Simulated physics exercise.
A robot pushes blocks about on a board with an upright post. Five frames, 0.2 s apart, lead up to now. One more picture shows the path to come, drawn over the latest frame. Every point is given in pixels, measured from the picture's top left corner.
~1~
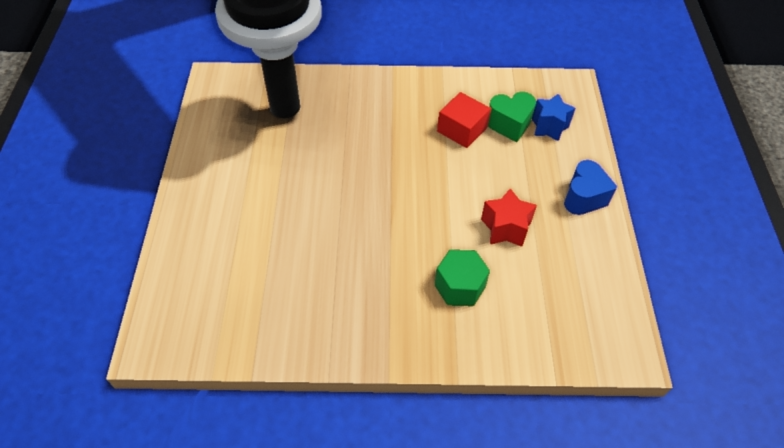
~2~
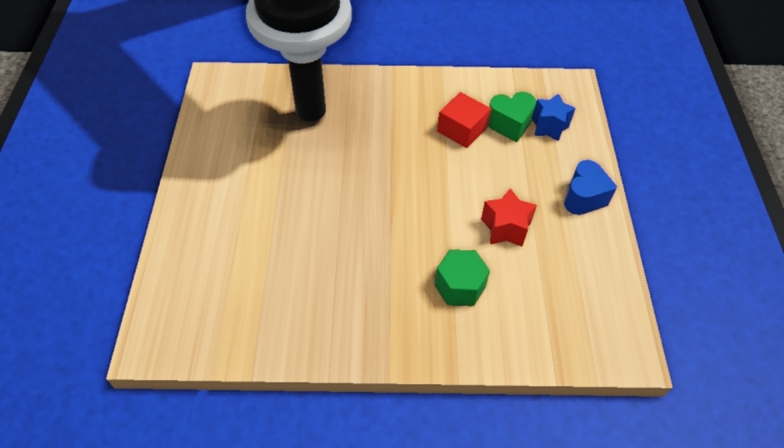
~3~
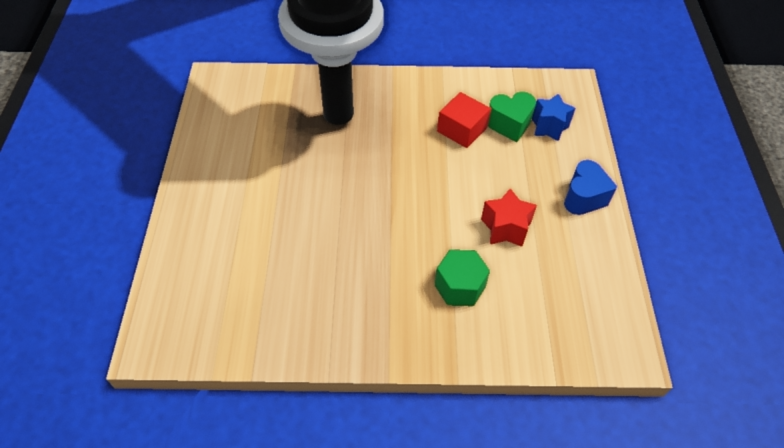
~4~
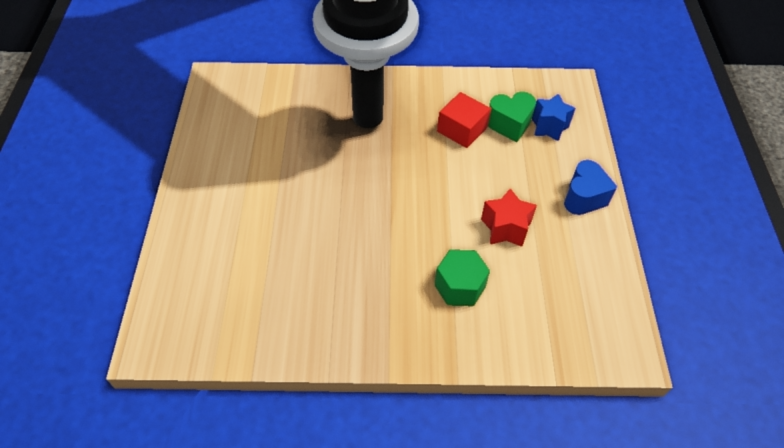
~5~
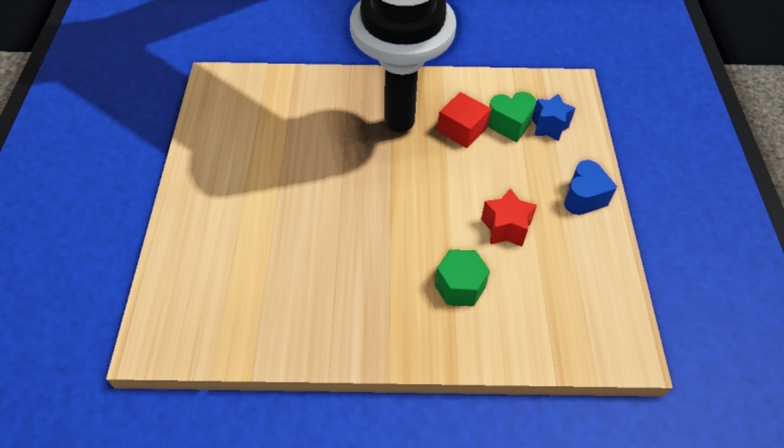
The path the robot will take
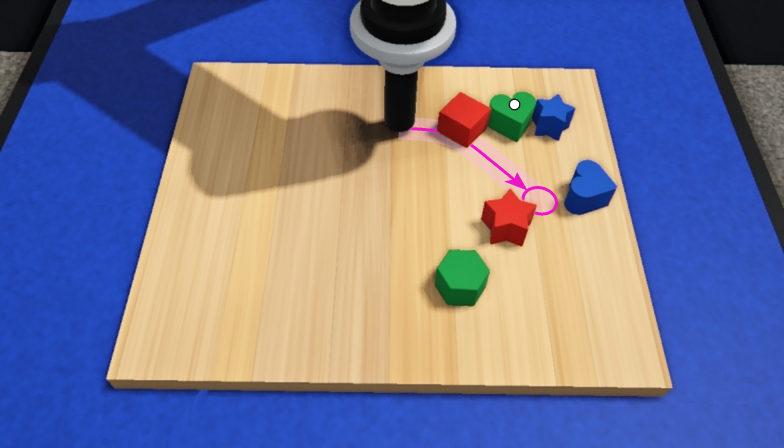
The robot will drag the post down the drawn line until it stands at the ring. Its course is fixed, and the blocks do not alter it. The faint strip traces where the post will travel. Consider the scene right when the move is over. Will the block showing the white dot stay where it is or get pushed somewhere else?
By the last moment, the block showing the white dot will have left its place.
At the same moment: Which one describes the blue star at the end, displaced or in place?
The blue star will not stay where it is.
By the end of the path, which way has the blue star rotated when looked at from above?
Viewed from above, clockwise.
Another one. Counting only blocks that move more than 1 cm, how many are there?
Moved: 3 or more.
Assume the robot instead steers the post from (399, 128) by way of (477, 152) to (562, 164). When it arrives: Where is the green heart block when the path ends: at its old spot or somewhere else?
Shifted out of place.
Path on the board, from (399, 128) by way of (454, 136) and (497, 165) to (540, 201); the dot is on the green heart block.
The first path, step by step. One third of the way, post at (456, 130); red four-sided block at (500, 114); green heart block at (533, 99); blue star at (567, 106), turned 25° clockwise.
Two thirds of the way, post at (499, 159); red four-sided block at (531, 130), turned 50° anticlockwise; green heart block at (534, 98), turned 15° anticlockwise; blue star at (569, 106), turned 20° clockwise.
At the end, post at (542, 194); red four-sided block at (534, 131), turned 65° anticlockwise; green heart block at (534, 98), turned 15° anticlockwise; blue star at (569, 106), turned 20° clockwise; blue heart block in place.
